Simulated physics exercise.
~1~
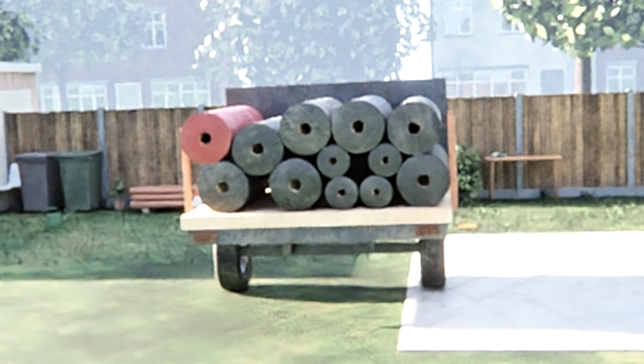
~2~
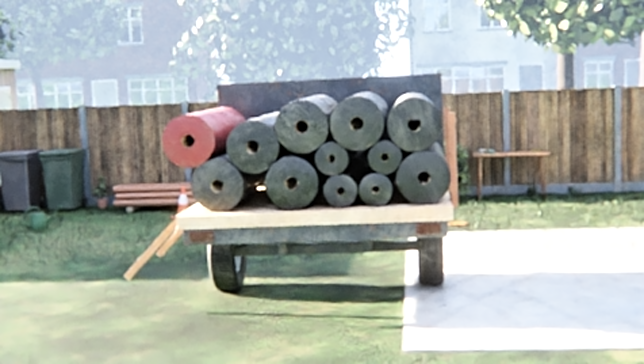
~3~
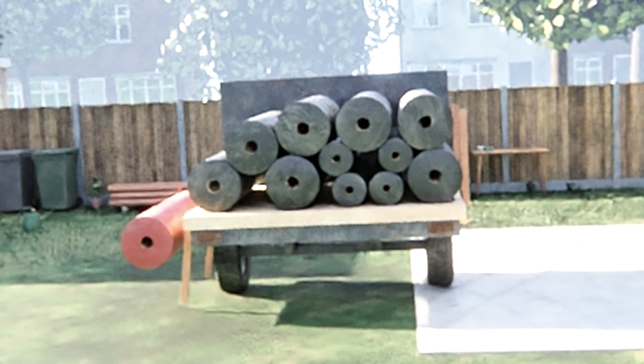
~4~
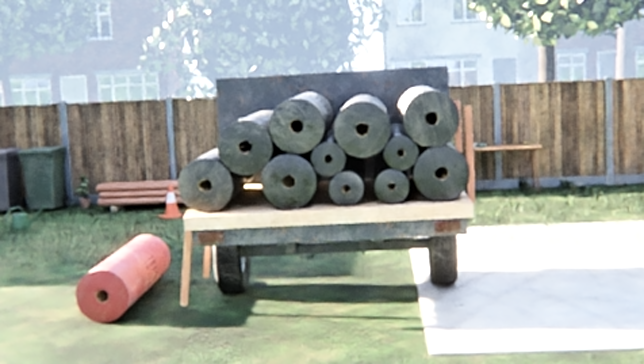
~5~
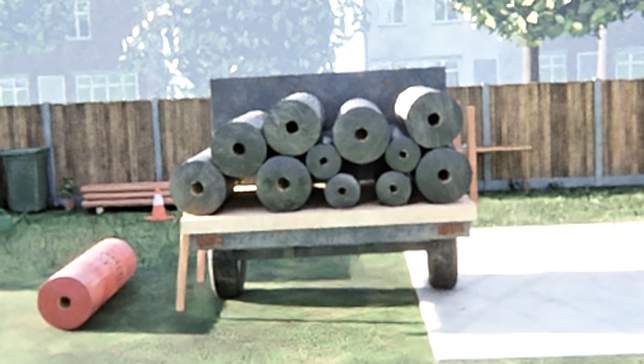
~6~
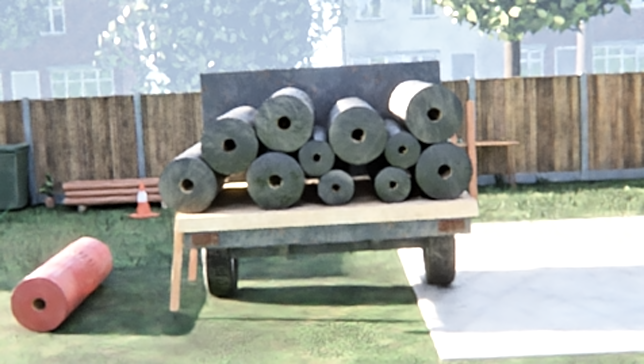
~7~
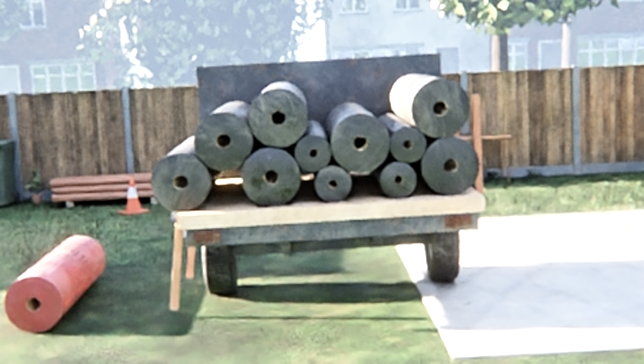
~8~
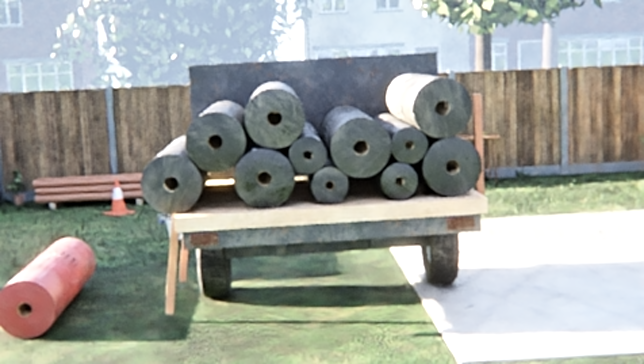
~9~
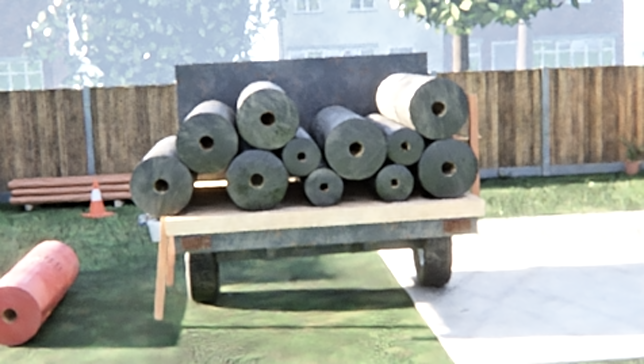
At first, a flat trailer stands on grass before a wooden fence, stacked with dark rolls and one red roll at the upper left, with upright posts at both sides. The posts on the left swing down past the deck edge, and the red roll starts to slip that way. It tumbles over the left side and drops to the grass, then rolls a little farther left. Meanwhile the dark rolls spread slightly, opening gaps in the stack, as the view drifts gently. Finally, the red roll lies on the grass at left, while dark rolls remain piled on the deck.
